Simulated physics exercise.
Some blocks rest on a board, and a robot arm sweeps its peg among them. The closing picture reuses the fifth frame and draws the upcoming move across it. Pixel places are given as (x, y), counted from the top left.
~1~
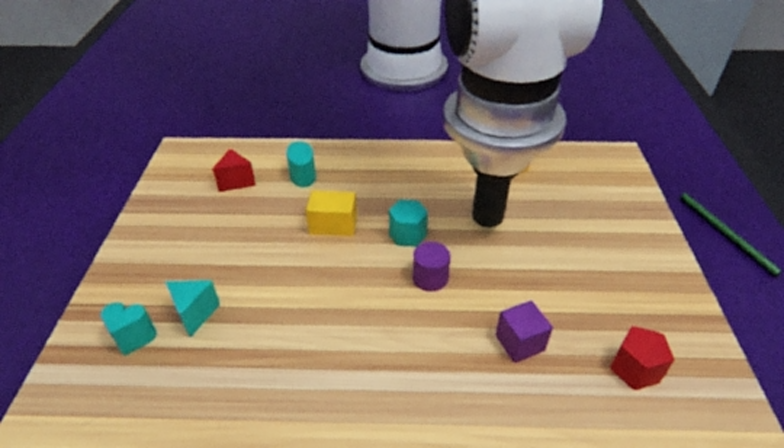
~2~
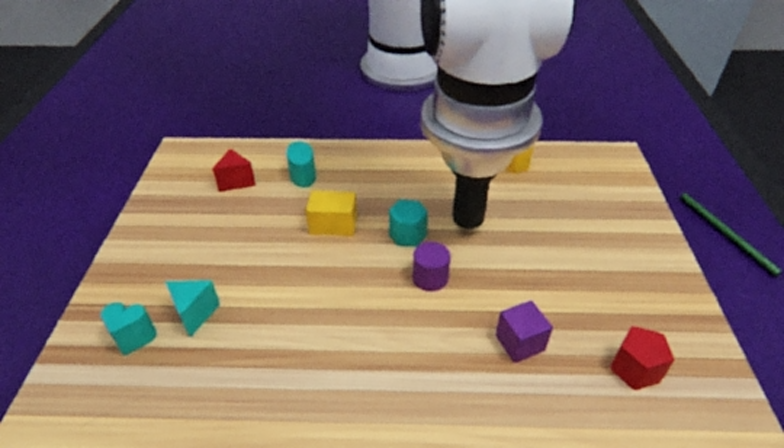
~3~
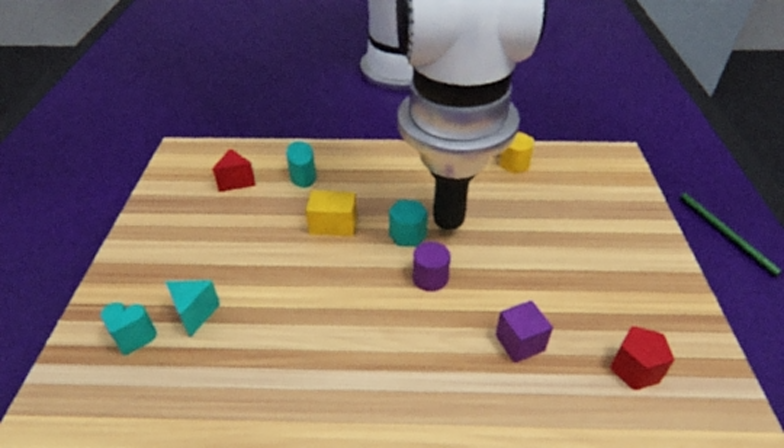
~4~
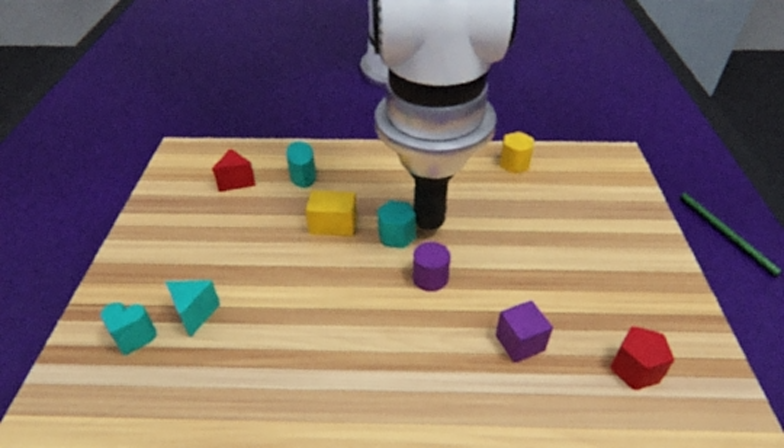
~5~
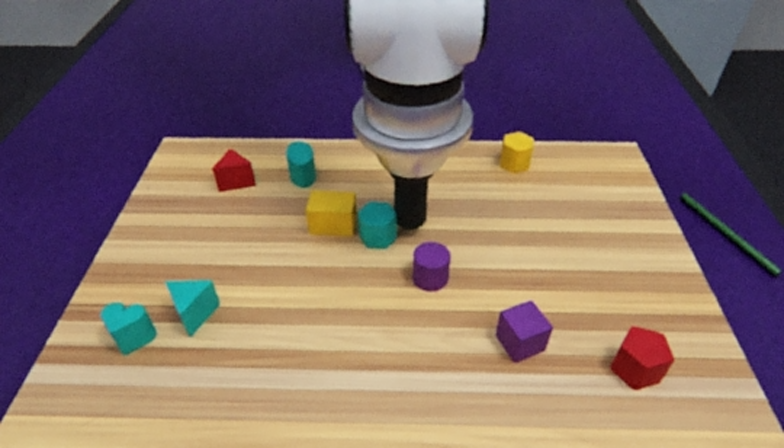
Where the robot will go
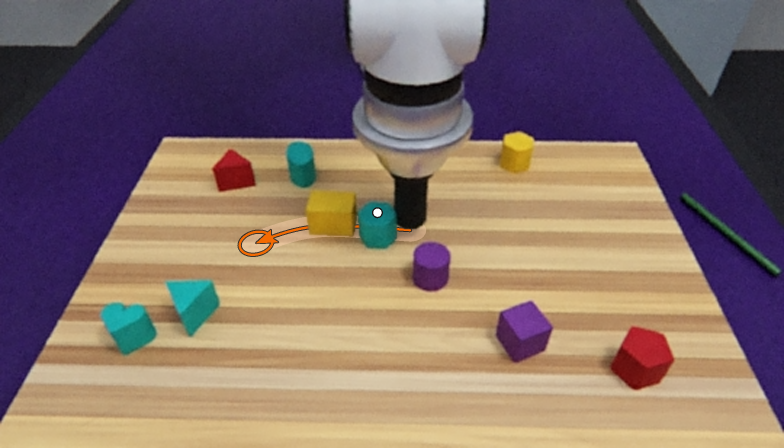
A robot arm moves its black peg left across a wooden board of scattered coloured blocks, reaches a turquoise hexagonal block, and pushes it a short way left toward a yellow rectangular block while the other blocks stay still.
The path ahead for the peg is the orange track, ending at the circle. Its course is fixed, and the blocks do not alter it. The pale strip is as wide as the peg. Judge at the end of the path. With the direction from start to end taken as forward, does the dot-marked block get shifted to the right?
In short: No.
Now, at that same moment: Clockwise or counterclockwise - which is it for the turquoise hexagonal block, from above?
The sense of turning is anti-clockwise.
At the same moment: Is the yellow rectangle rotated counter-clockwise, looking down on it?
No, I don't think so.
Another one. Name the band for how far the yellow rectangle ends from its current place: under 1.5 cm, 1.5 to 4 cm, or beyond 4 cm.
Distance: More than 4 cm.
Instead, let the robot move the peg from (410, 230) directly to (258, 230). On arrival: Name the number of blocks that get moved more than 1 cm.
Total: Two.
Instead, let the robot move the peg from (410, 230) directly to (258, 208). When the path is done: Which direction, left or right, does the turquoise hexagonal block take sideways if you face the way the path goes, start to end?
Heads left.
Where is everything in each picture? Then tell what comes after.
In the first picture, lower end of the peg at (488, 218), tops of blocks, yellow rectangle at (331, 201), turquoise hexagonal block at (408, 211), purple round block at (432, 254).
In the second picture, peg at (468, 219), blocks as before.
In the third picture, peg at (449, 220), blocks as before.
In the fourth picture, peg at (429, 220), turquoise hexagonal block at (397, 212).
In the fifth picture, peg at (410, 219), yellow rectangle at (331, 201), turquoise hexagonal block at (377, 213), purple round block at (432, 254).
The drawn path runs from (410, 230) by way of (358, 227) and (307, 228) to (256, 243); the dot is on the turquoise hexagonal block.
What follows on the original path. One third of the way, peg at (358, 216); yellow rectangle at (314, 203), turned 40° clockwise; turquoise hexagonal block at (343, 225), turned 40° anticlockwise.
Two thirds of the way, peg at (305, 217); yellow rectangle at (269, 209), turned 65° clockwise; turquoise hexagonal block at (340, 226), turned 55° anticlockwise.
At the end, peg at (253, 232); yellow rectangle at (217, 217), turned 100° clockwise; turquoise hexagonal block at (340, 226), turned 55° anticlockwise; purple round block not moved.
